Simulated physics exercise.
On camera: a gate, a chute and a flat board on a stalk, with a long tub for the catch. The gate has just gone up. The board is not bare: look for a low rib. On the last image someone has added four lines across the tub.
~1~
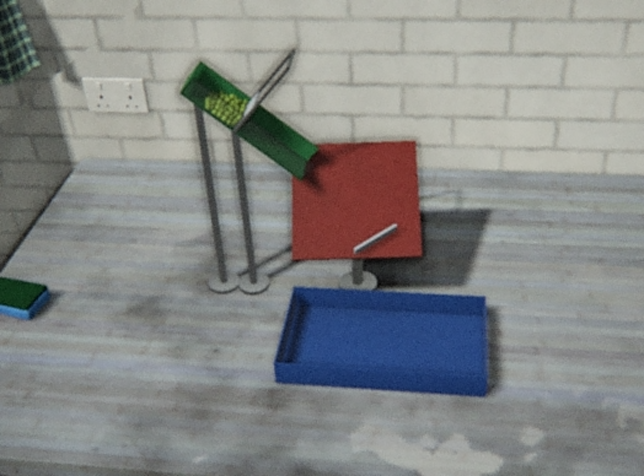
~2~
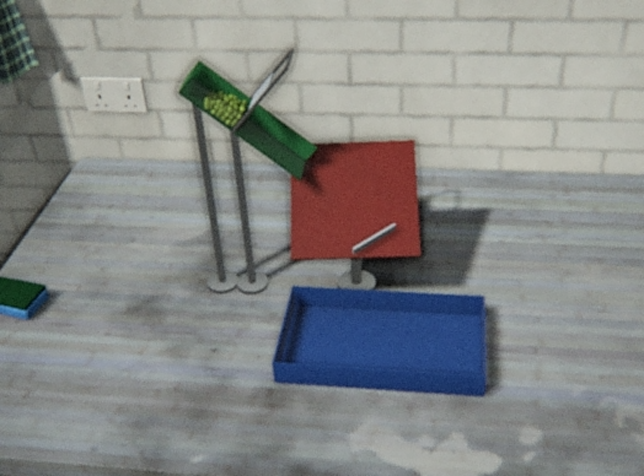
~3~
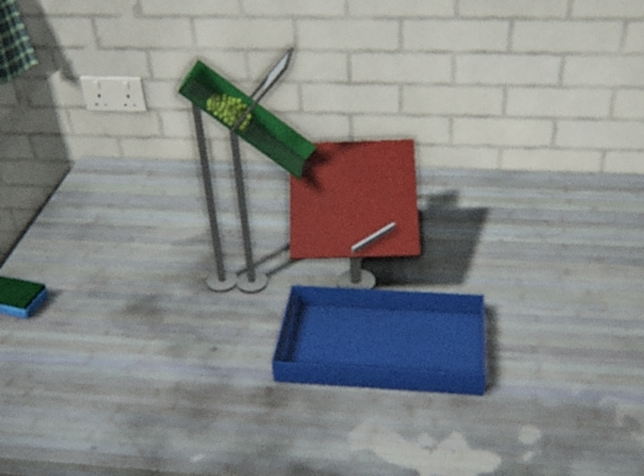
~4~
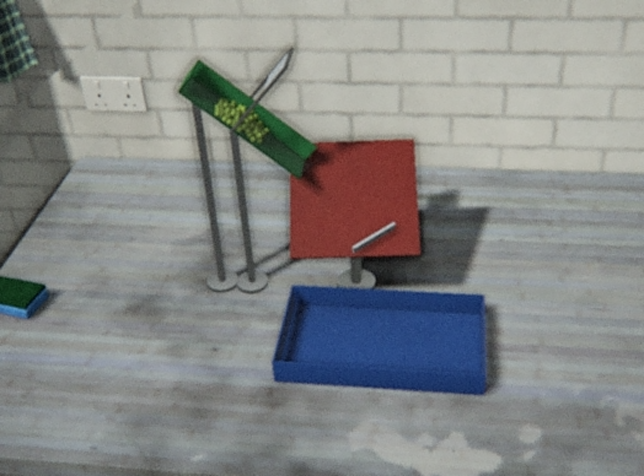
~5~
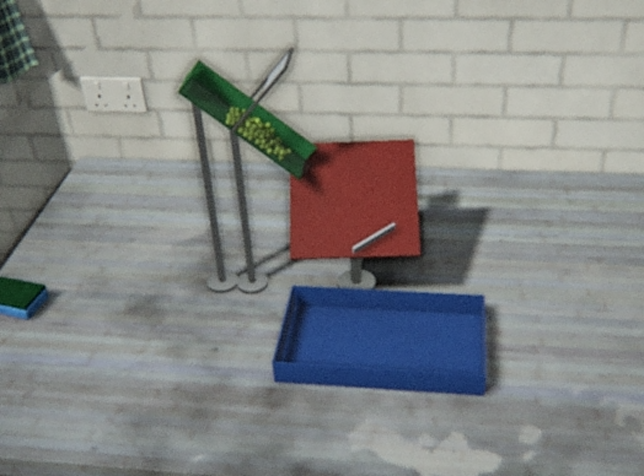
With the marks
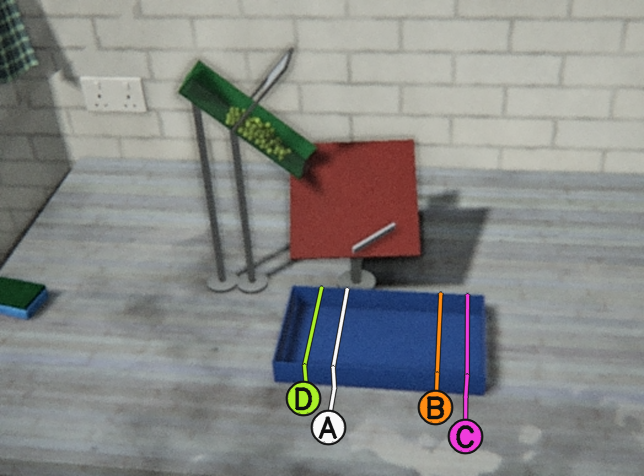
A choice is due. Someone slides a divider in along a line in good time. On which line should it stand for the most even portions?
The best line is A.
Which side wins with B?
The left side.
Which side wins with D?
Right.
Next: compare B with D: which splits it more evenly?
That would be B.
On the marked copy, line A crosses the front rim at (333, 366); line B crosses the front rim at (437, 372); line C crosses the front rim at (467, 374); line D crosses the front rim at (304, 364).
Choosing A, of what is caught, about two thirds on the left of the divider, about a third on the right.
Choosing B, of what is caught, most on the left of the divider, a small part on the right.
Choosing C, of what is caught, nearly all on the left of the divider, a stray few on the right.
Choosing D, of what is caught, a stray few on the left of the divider, nearly all on the right.
